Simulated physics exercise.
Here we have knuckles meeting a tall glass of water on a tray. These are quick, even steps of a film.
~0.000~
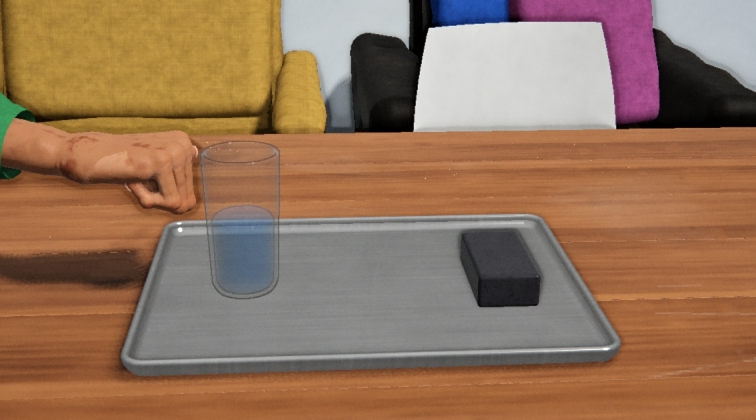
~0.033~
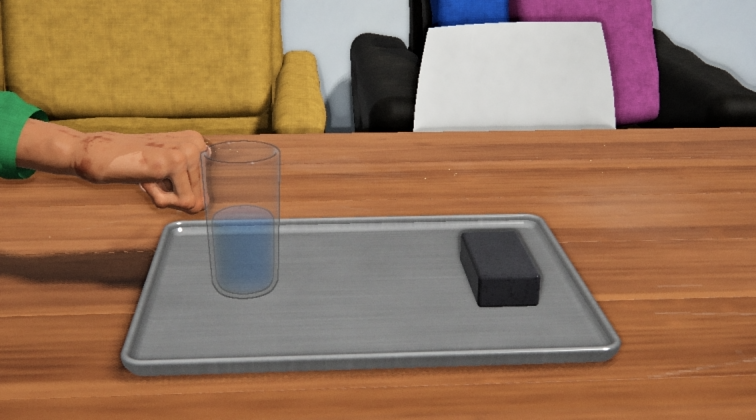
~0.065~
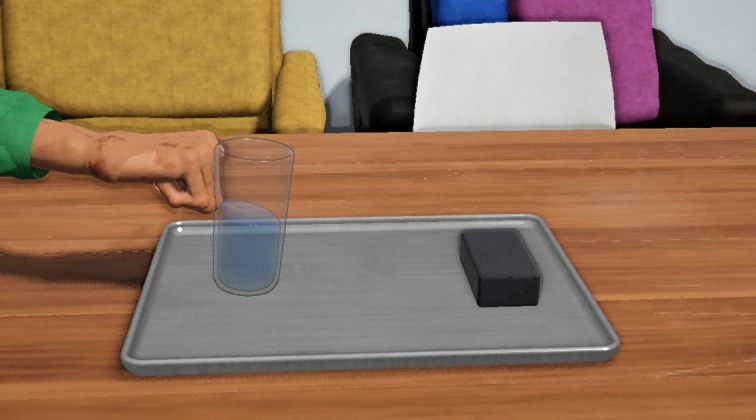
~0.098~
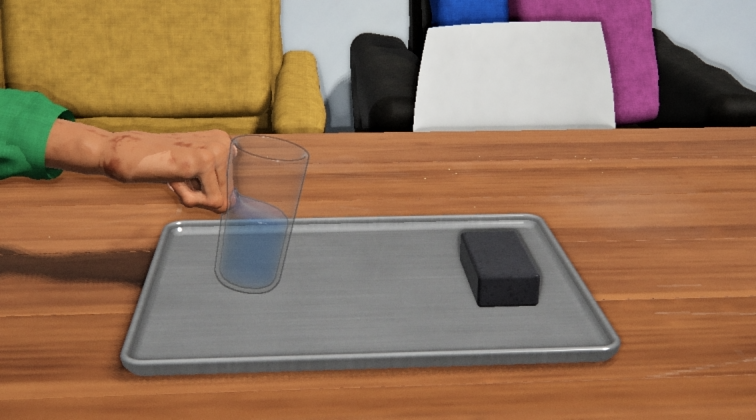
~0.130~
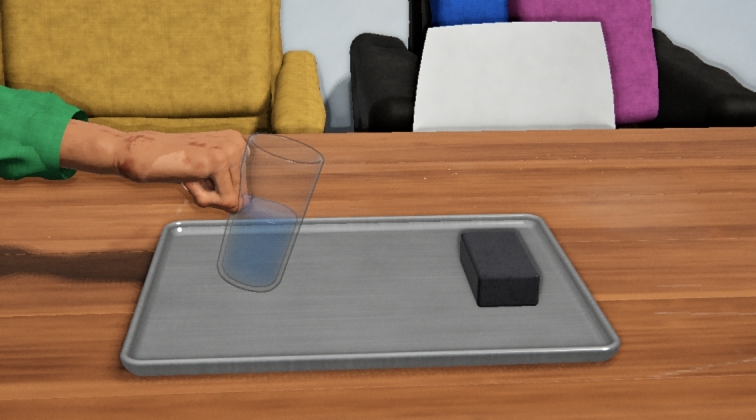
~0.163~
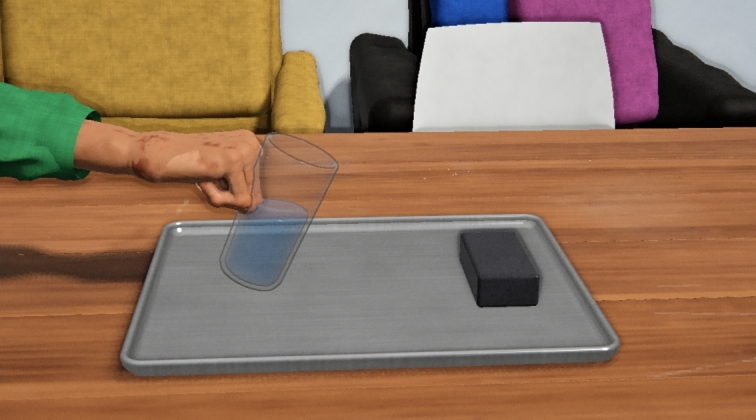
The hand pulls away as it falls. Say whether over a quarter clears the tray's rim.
As it turns out, under a quarter gets off the tray.
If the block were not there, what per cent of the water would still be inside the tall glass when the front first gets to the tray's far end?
About 60 per cent.
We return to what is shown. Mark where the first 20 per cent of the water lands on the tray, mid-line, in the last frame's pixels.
Close to (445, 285).
A moment on, the tall glass is falling and 100 per cent is in the glass, 0 on the tray and 0 above or beyond its rim.
Next, the tall glass lies on its side and 89 per cent is in the glass, 2 on the tray and 9 above or beyond its rim.
Then the tall glass lies on its side and 49 per cent is in the glass, 33 on the tray and 18 above or beyond its rim.
Later the tall glass lies on its side and 26 per cent is in the glass, 57 on the tray and 17 above or beyond its rim.
At rest 83 per cent is held by tray and glass, 17 is off the tray.
